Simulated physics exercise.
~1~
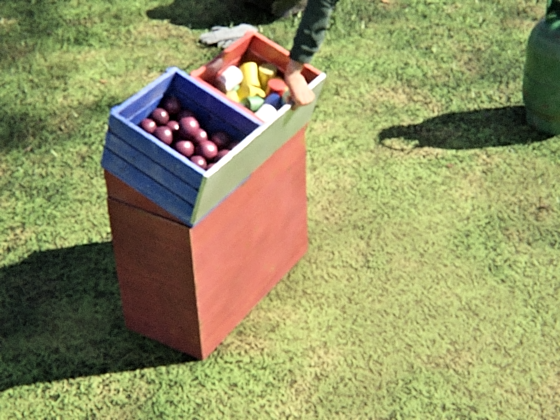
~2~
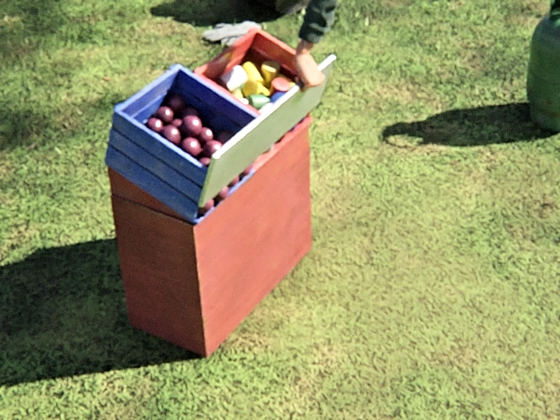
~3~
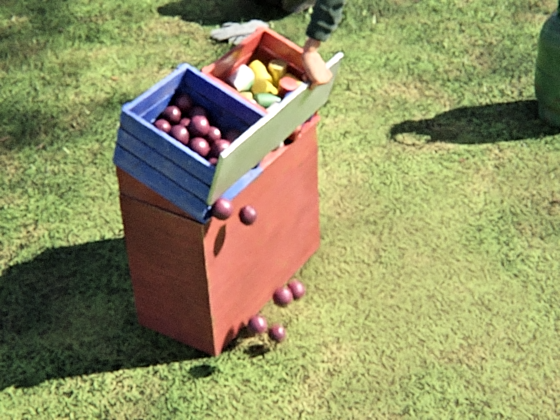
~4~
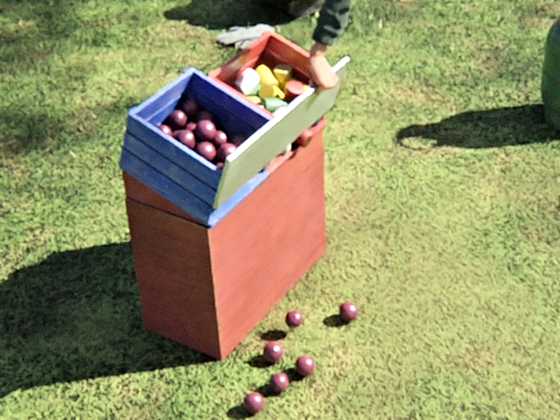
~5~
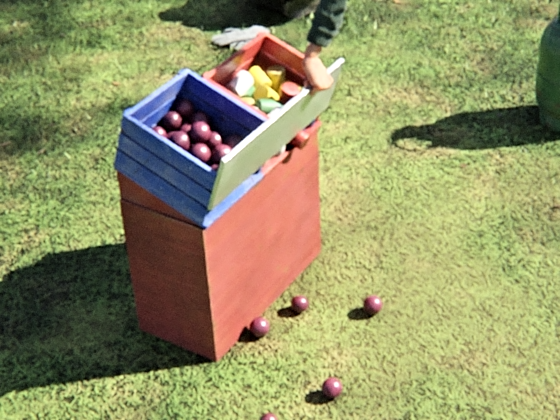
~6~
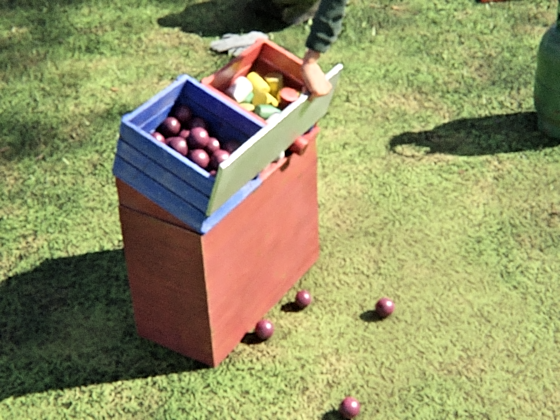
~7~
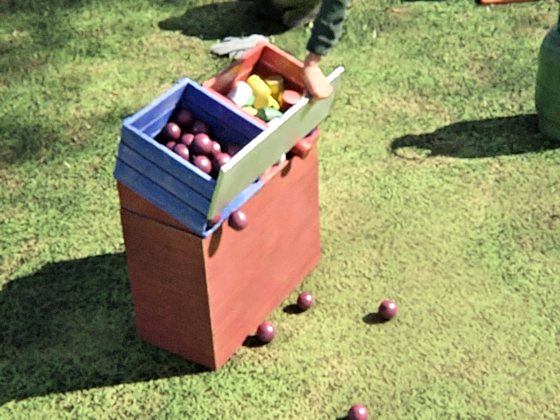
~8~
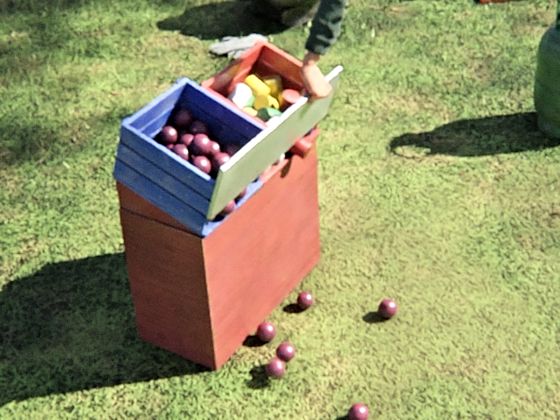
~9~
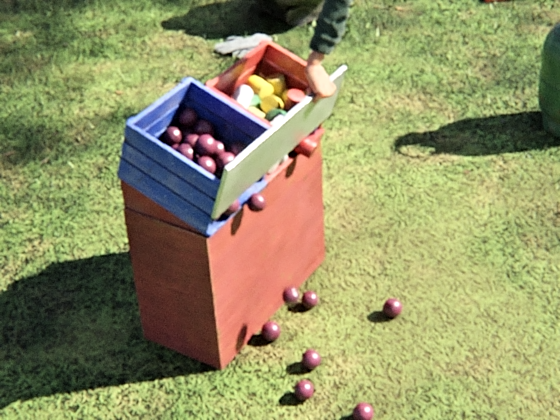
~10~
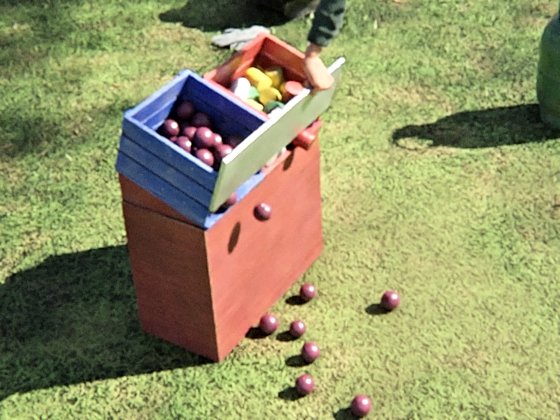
Dark red balls spilled from the low end of a blue chute on a reddish stand after a hand lifted the leaning gate, dropping in two bursts onto the grass, while the colorful pieces in the red chute beside it stayed put.
